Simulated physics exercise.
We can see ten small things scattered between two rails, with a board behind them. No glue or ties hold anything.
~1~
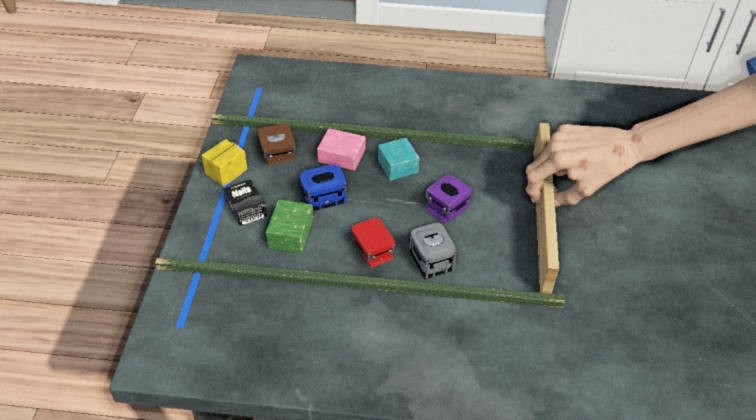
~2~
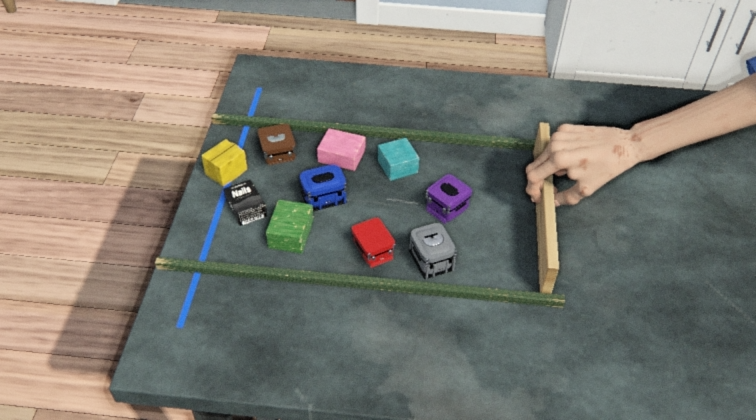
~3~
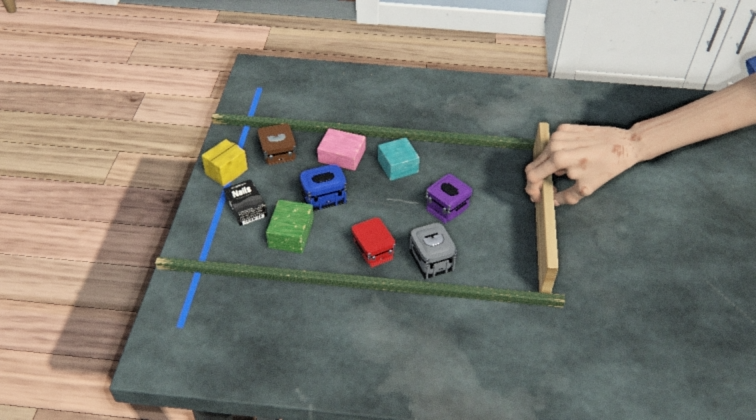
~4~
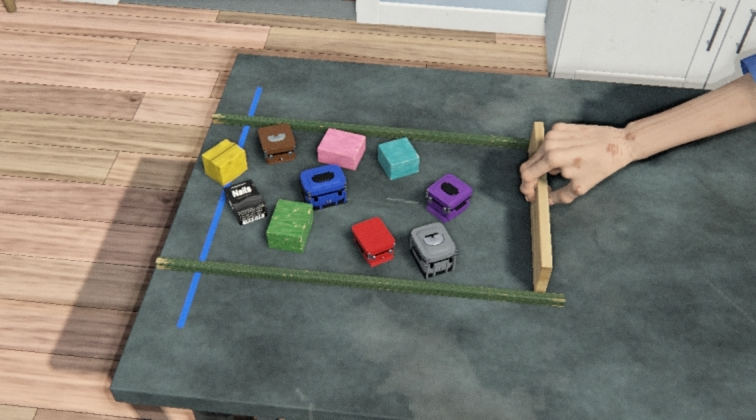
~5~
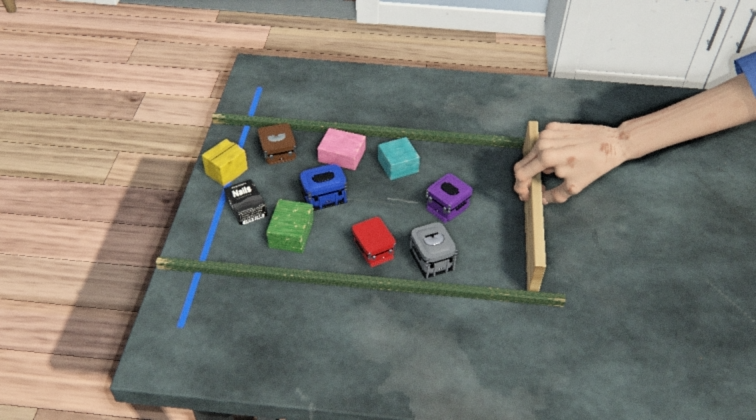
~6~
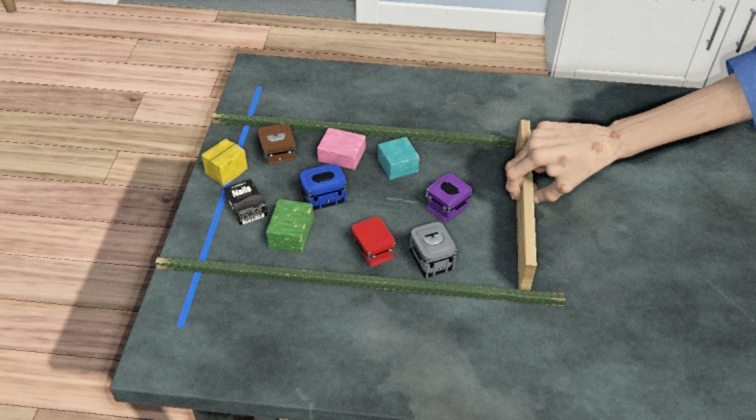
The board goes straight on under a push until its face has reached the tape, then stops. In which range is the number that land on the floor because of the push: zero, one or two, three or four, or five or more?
Okay, so the number that tips off the end comes to at least five, I'd say.
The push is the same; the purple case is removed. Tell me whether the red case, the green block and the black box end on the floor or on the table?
Red case down; green block down; black box down.
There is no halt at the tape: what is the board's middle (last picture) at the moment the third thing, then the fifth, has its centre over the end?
At the first moment about (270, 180), at the next about (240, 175).
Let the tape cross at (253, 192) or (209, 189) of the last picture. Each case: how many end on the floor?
The floor gets 4 the first time and 7 the second.
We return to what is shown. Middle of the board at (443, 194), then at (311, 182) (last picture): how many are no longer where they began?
The number moved is 2 and then 9.
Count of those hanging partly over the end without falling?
1.
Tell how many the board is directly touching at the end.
3 in contact.
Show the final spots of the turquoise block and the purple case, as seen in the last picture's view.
(224, 140) and (206, 187), roughly.
Soon after, none off yet; yellow box at rest near (225, 162); black box at rest near (245, 201); brown case at rest near (277, 145).
Then, none off yet; yellow box at rest near (225, 162); black box moved a little near (231, 198); brown case moving near (269, 143).
Further on, none off yet; yellow box moved about its own width near (199, 158); black box tipped a little near (175, 188); brown case moved well along near (202, 135).
At rest, the number that fall off is five or more; fallen, red case, pink block, green block, brown case, black box and yellow box.
